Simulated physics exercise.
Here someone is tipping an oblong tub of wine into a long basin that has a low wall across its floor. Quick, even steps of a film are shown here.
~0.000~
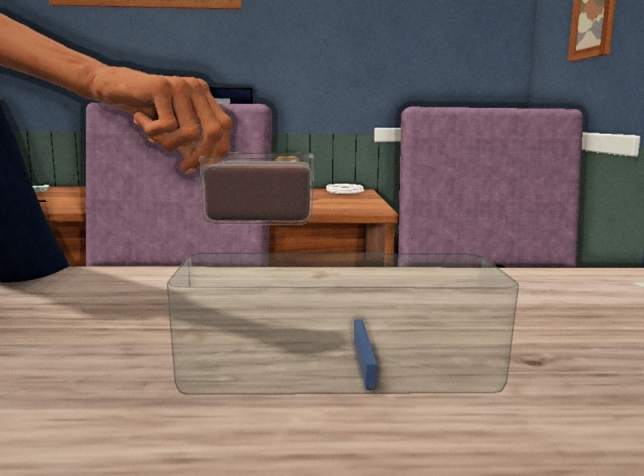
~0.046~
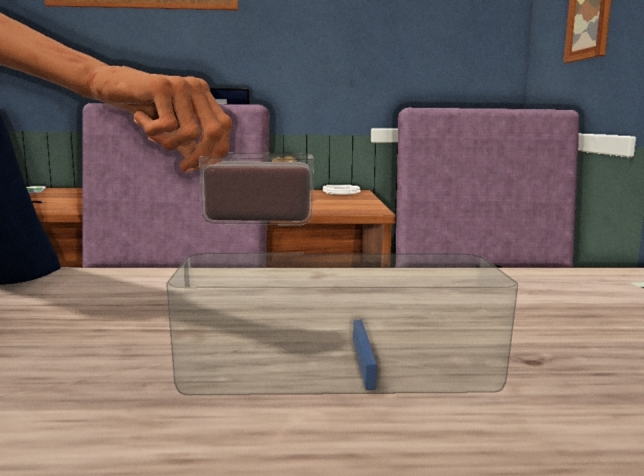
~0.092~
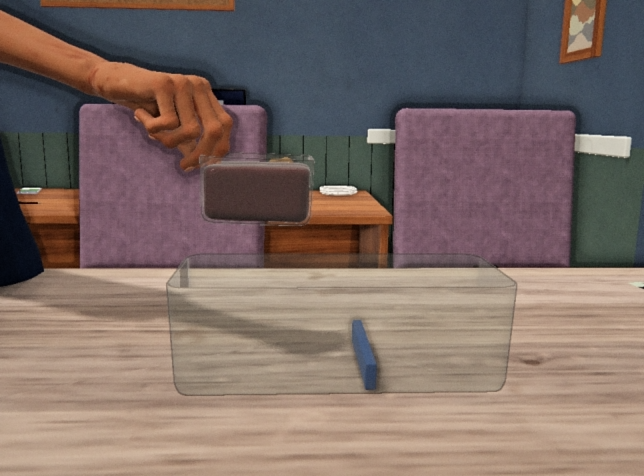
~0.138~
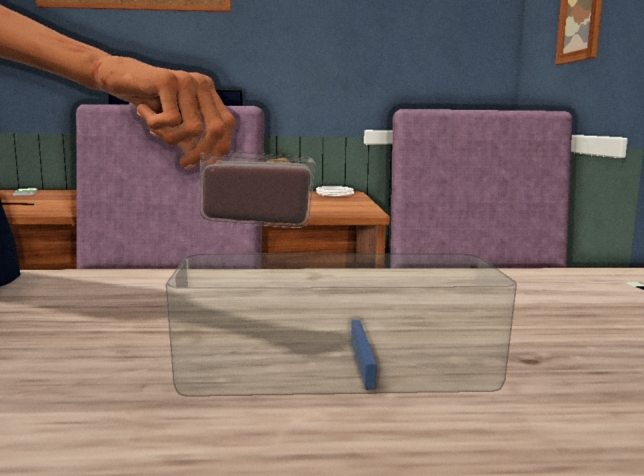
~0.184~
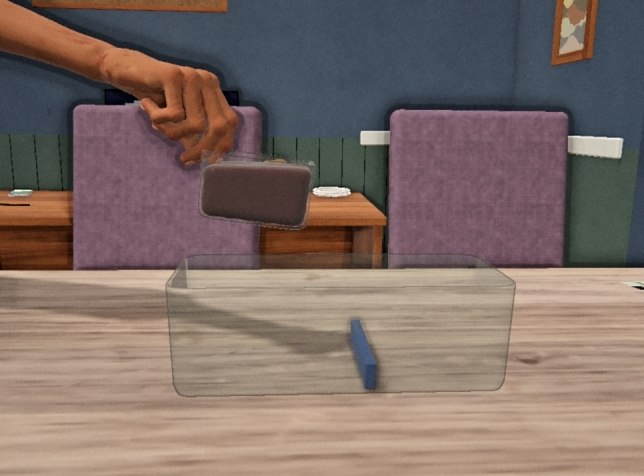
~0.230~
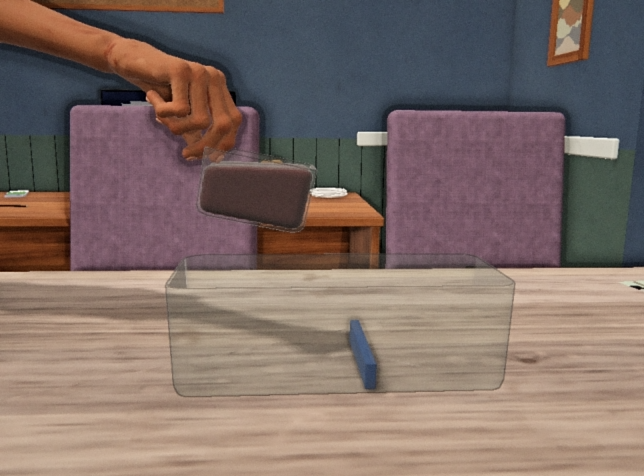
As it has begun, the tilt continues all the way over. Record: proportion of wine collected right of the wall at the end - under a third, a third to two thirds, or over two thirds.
Proportion recorded: A third to two thirds.
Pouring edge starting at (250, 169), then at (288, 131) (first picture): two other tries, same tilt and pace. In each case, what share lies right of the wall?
You'd get 10 percent from the first and 30 percent from the second.
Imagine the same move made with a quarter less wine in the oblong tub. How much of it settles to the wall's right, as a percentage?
Estimated share: Close to 40 per cent.
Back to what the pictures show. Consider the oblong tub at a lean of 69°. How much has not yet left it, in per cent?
Around 50 in a hundred.
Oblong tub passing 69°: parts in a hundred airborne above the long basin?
30 per cent.
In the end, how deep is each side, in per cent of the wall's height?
I'd say close to 20 per cent on the left side and 50 on the right.
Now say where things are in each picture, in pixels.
In the first picture, it leans 0°; its right rim is at (312, 158); the wine meets the walls at (209, 165) and (311, 167); the long basin's rim runs from (180, 270) to (499, 271); the wall's top is at (364, 341).
In the second picture, it leans 0°; its right rim is at (312, 159); the wine meets the walls at (209, 165) and (310, 167).
In the third picture, it leans 2°; its right rim is at (312, 160); the wine meets the walls at (208, 165) and (309, 167).
In the fourth picture, it leans 4°; its right rim is at (312, 163); the wine meets the walls at (208, 166) and (310, 168).
In the fifth picture, it leans 7°; its right rim is at (313, 166); the wine meets the walls at (208, 165) and (310, 168).
In the sixth picture, it leans 11°; its right rim is at (314, 170); the wine meets the walls at (208, 166) and (312, 169).
A moment on, the oblong tub is tipped part way and 50 per cent is still to pour, 7 is left of the wall and 16 right of it.
Next, the oblong tub is tipped right over and 8 per cent is still to pour, 30 is left of the wall and 57 right of it.
Then the oblong tub is tipped right over and 0 per cent is still to pour, 42 is left of the wall and 58 right of it.
Later the oblong tub is tipped right over and 0 per cent is still to pour, 42 is left of the wall and 58 right of it.
At rest 42 per cent lies left of the wall, 58 right of it and 0 outside.
